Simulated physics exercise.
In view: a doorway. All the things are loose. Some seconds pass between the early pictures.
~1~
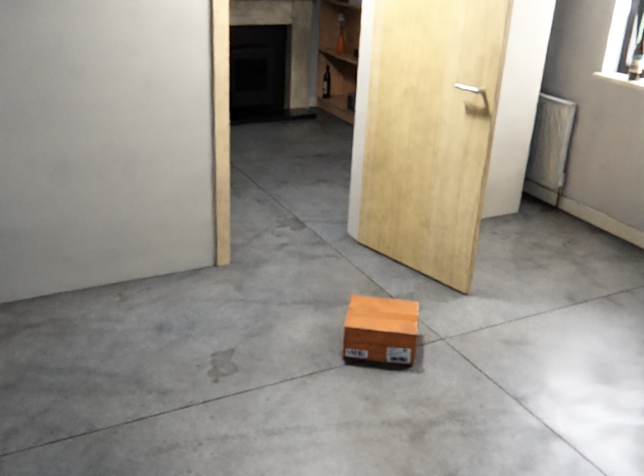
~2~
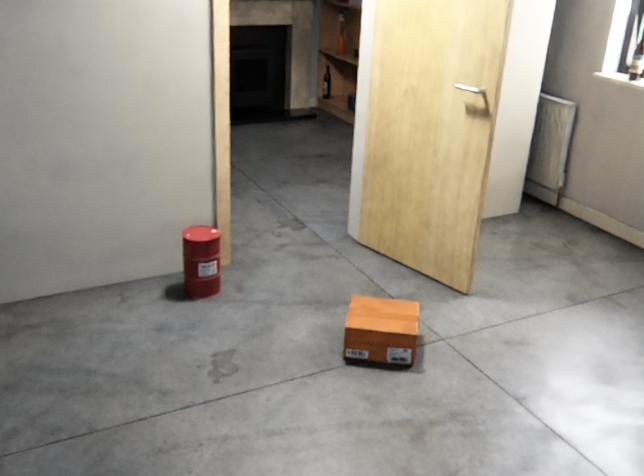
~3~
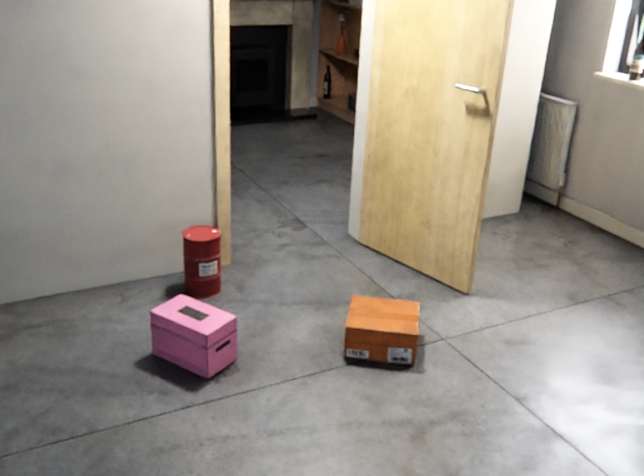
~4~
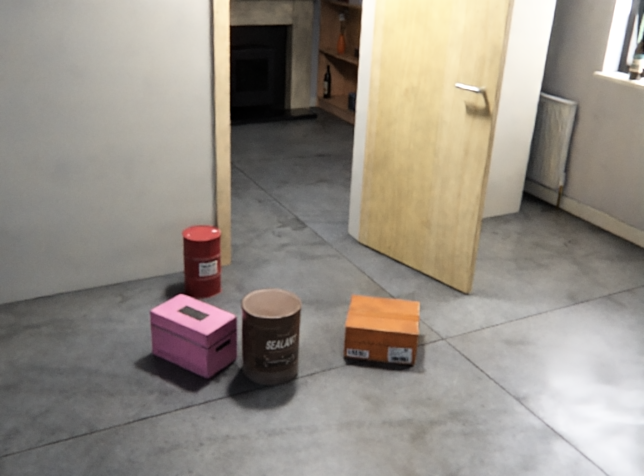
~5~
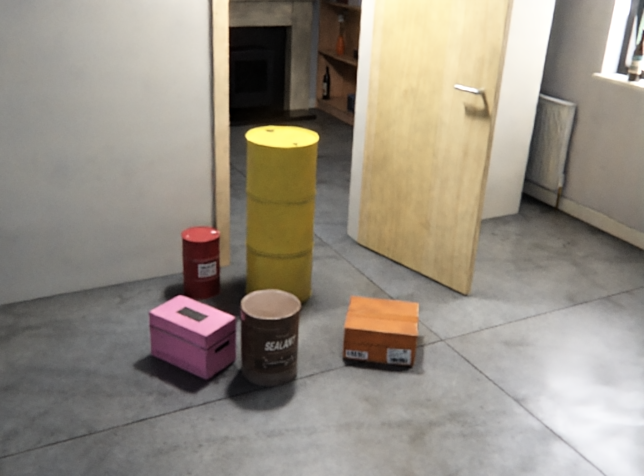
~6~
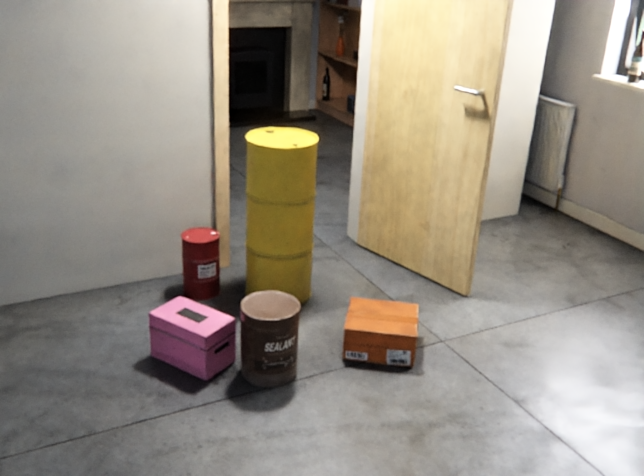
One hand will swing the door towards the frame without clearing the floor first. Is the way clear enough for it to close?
Outcome: The door is blocked.
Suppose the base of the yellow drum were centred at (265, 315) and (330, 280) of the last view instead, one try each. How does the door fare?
First, it shuts; second, it stops short.
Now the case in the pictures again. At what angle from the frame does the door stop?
About 40°.
Then, 0.50 s after the last picture, door at 91°.
Then, 0.80 s after the last picture, door at 71°.
Then, 1.00 s after the last picture, door at 56°.
Then, 1.20 s after the last picture, door at 41°.
At rest, door at 41°; all 5 in place. Seen from the same camera at the end, yellow drum near (277, 218).
